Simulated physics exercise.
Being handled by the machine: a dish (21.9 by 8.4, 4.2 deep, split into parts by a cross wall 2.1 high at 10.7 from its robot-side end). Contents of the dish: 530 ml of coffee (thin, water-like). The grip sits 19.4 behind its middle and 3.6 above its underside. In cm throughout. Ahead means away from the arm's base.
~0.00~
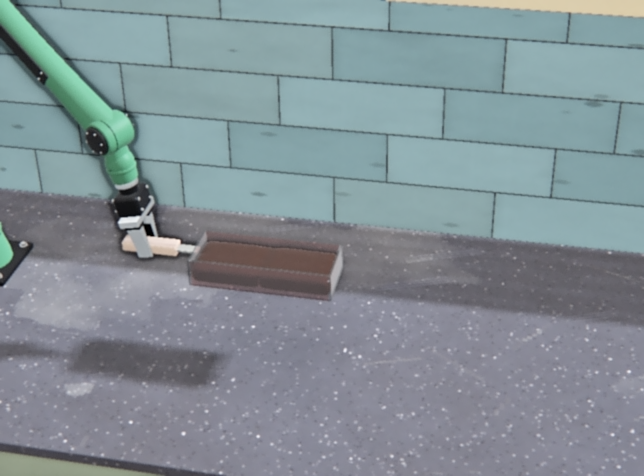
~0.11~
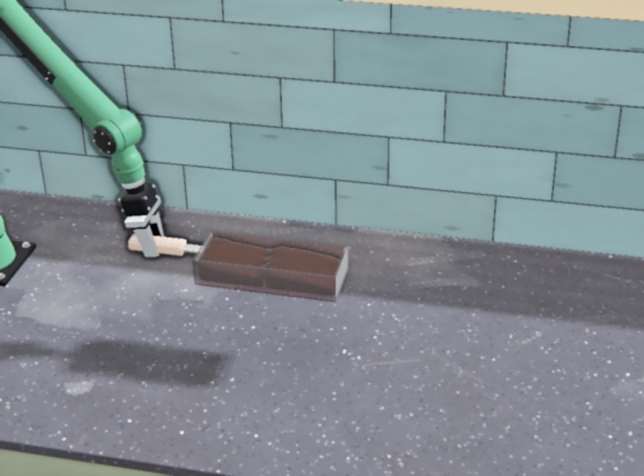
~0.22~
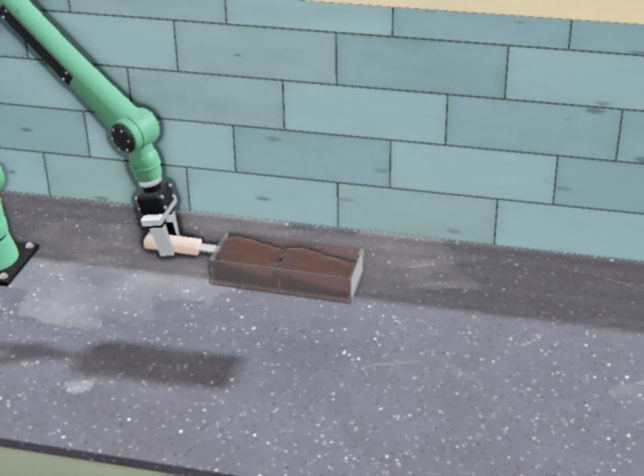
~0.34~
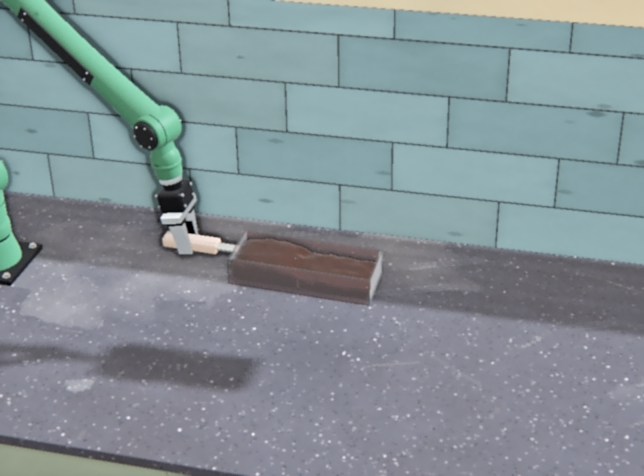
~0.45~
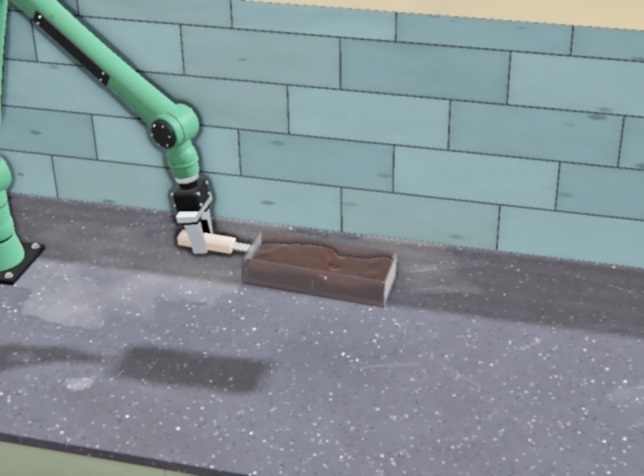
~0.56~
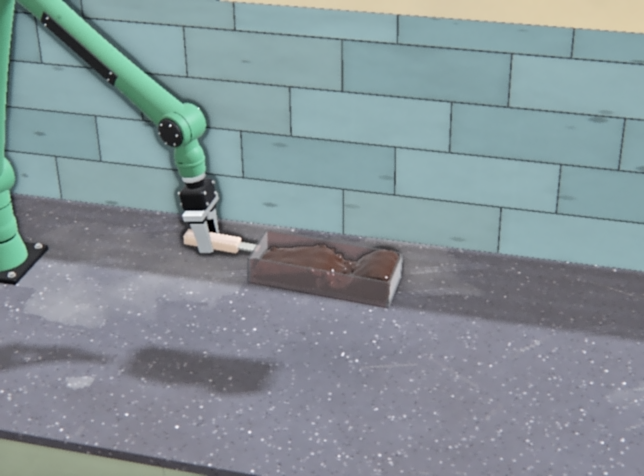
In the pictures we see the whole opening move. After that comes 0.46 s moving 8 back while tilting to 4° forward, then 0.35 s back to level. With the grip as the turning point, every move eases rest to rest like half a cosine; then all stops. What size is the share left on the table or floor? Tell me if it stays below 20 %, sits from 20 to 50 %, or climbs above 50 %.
It stays below 20 %.
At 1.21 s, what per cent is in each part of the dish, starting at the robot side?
Roughly 45 % robot-side, 45 % far-side.
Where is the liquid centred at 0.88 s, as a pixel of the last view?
I'd point to around (299, 269).
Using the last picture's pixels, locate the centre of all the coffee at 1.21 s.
My best guess is about (276, 262).
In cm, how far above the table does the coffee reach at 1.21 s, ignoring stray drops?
Some 19 cm.
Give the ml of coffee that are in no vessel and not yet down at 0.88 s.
I'd say around 10 ml.
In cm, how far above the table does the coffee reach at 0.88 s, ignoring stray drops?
Looks like it gets up to about 19 centimetres.
By 0.88 s, tilted 4° forward, liquid up to 19 above the table; 325 ml in the far-side part, 165 ml in the robot-side part, 25 ml on the table or floor, 10 ml in the air or running down outside.
By 1.21 s, tilted 2° forward, liquid up to 19 above the table; 245 ml in the robot-side part, 245 ml in the far-side part, 35 ml on the table or floor.
By 1.57 s, level, liquid up to 20 above the table; 270 ml in the far-side part, 220 ml in the robot-side part, 35 ml on the table or floor.
By 2.37 s, level, liquid up to 19 above the table; 250 ml in the far-side part, 240 ml in the robot-side part, 35 ml on the table or floor.
Final state, 250 ml in the far-side part, 240 ml in the robot-side part, 35 ml on the table or floor. That is 7 % on the table or floor.
